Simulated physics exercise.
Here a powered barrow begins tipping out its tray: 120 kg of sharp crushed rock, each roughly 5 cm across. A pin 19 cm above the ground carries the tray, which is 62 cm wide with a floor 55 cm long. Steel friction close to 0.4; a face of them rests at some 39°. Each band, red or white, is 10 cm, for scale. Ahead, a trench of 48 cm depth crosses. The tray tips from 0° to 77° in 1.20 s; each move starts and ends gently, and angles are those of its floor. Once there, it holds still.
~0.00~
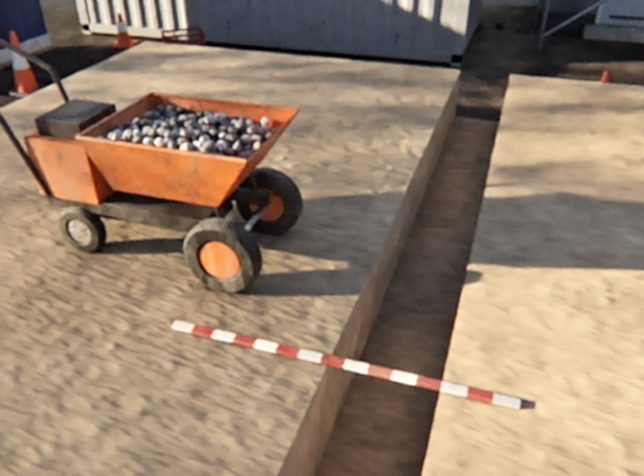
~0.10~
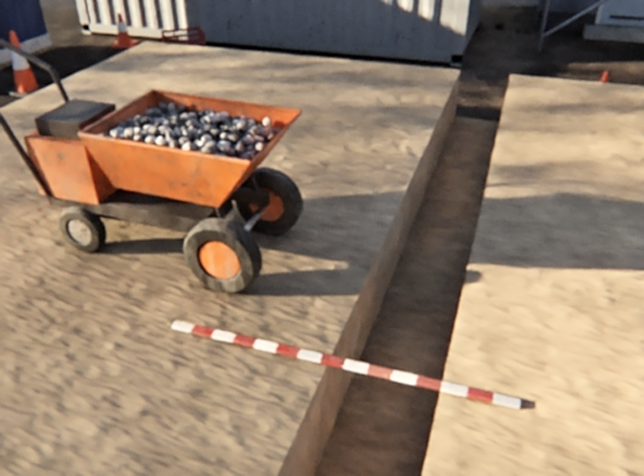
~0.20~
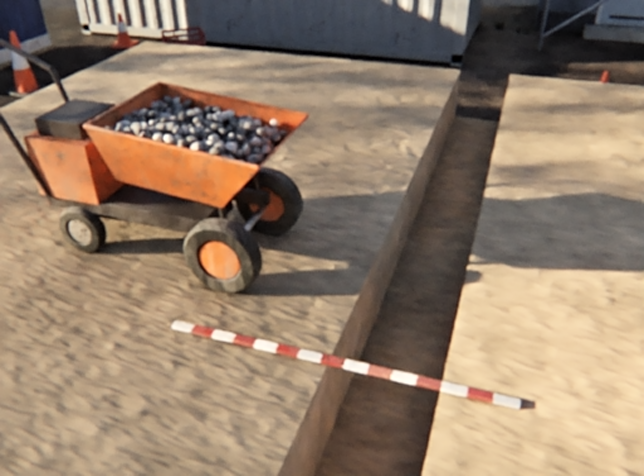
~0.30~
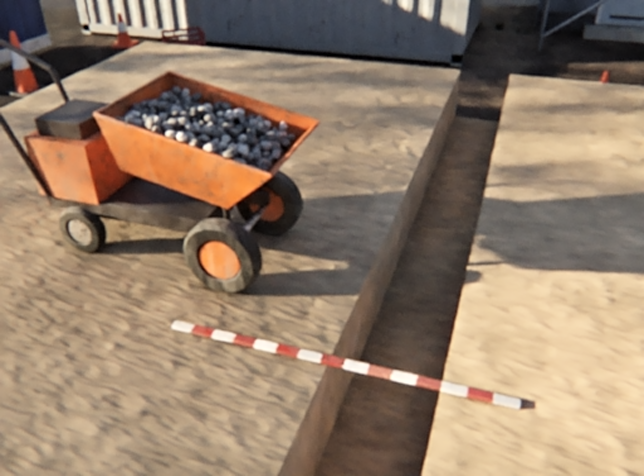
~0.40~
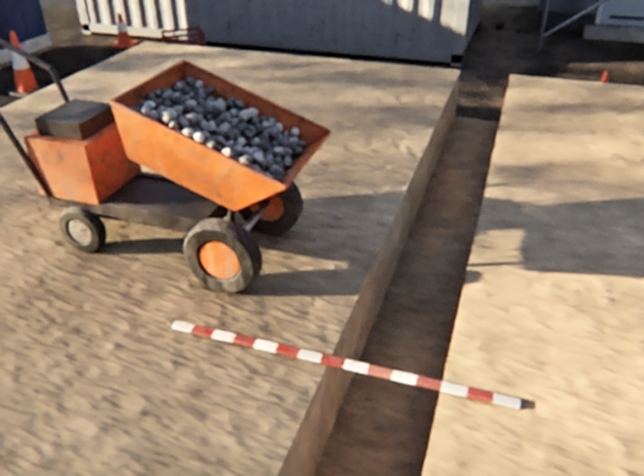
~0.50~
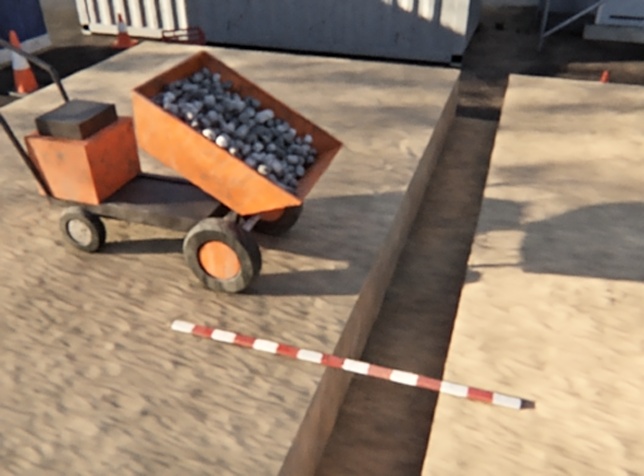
Orange tray of a small wheeled barrow tilting steadily up towards the right, its grey stones shifting, beside a narrow trench.
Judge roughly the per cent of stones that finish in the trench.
An estimated 99 per cent finish in the trench.
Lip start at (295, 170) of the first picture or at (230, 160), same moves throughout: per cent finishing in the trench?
It comes to about 95 and 70 in a hundred.
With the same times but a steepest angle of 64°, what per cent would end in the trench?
Roughly 50 per cent would end in the trench.
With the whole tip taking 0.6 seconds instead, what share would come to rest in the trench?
Then some 100 per cent would.
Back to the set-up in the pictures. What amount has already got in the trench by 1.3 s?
Some 40 per cent.
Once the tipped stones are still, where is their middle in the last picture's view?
At about pixel (405, 351) in the last view.
After 0.9 s the floor is at 65°; 100 % in the tray; the foremost stones are at (350, 245).
After 1.3 s the floor is at 77°; 60 % in the tray, 1 % short of the trench, 39 % in the trench; the foremost stones are at (444, 370).
After 1.6 s the floor is at 77°; 28 % in the tray, 2 % short of the trench, 71 % in the trench; the foremost stones are at (445, 373).
After 3.6 s the floor is at 77°; 0 % in the tray, 1 % short of the trench, 99 % in the trench; the foremost stones are at (447, 361).
